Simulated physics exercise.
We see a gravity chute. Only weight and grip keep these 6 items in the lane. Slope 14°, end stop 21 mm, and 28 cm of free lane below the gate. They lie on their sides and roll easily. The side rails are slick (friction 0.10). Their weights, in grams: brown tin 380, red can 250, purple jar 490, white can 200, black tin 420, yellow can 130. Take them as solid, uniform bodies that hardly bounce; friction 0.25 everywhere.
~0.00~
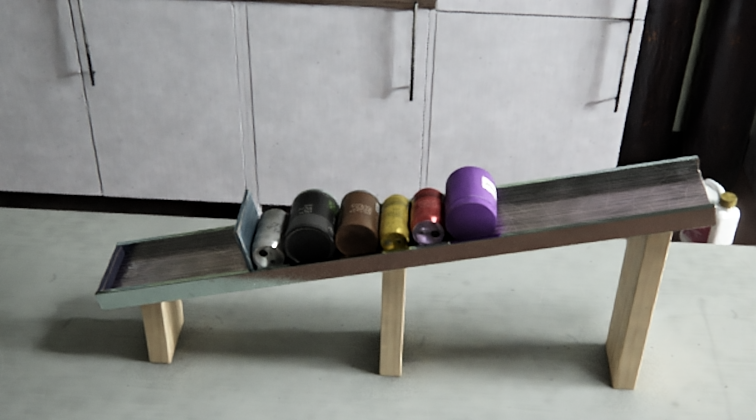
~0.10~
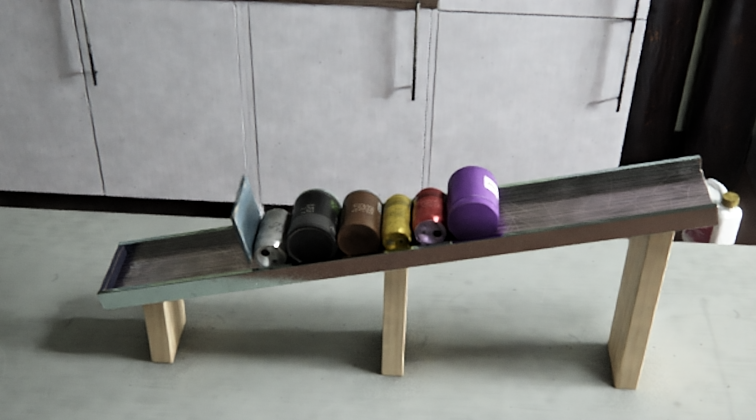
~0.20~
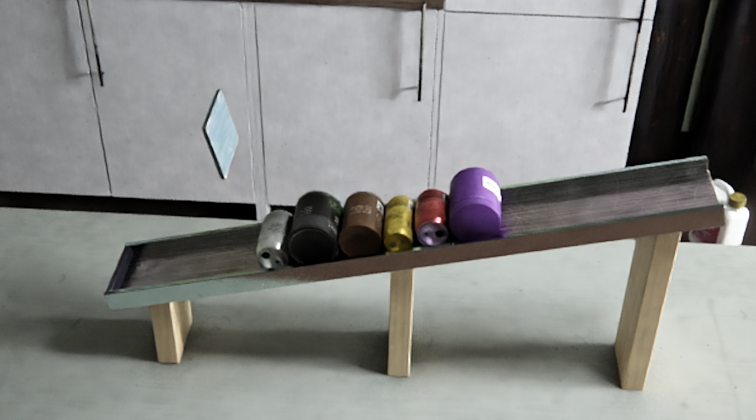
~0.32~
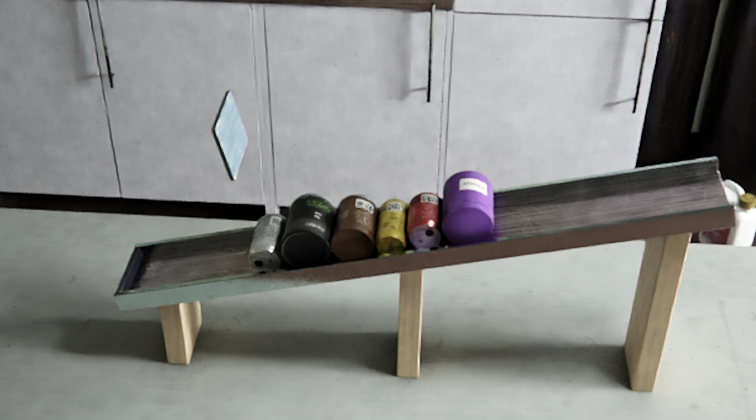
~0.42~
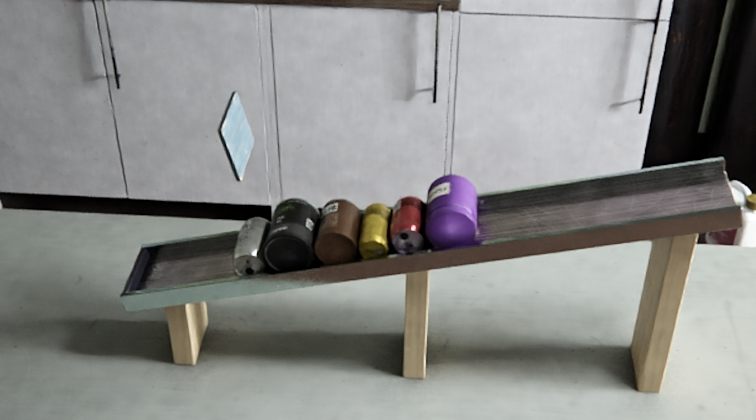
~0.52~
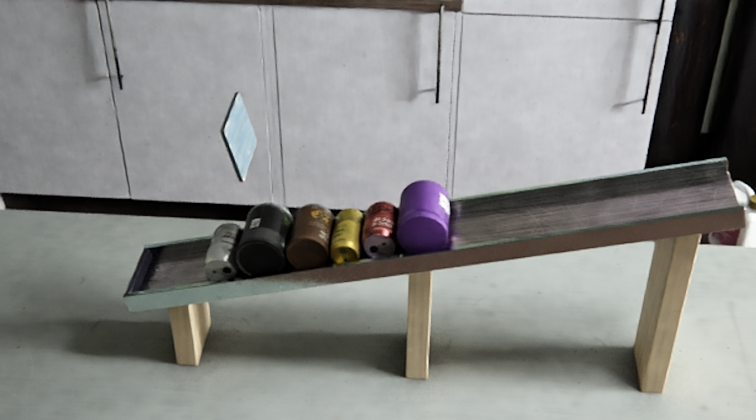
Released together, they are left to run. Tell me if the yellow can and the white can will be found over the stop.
The yellow can stops in the lane, the white can clears the end.
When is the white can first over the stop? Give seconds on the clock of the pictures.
Near 0.8 s.
By 0.72 s, white can near (149, 260); yellow can near (267, 248).
By 0.92 s, white can now over the stop; yellow can near (224, 255).
By 1.22 s, black tin now over the stop; yellow can near (179, 261).
By 1.52 s, brown tin now over the stop; yellow can at a standstill near (152, 265); red can at a standstill.
When it is over (1.9 s), over the stop, brown tin, white can and black tin; the other 3 in the lane. In the last view, yellow can near (152, 265).
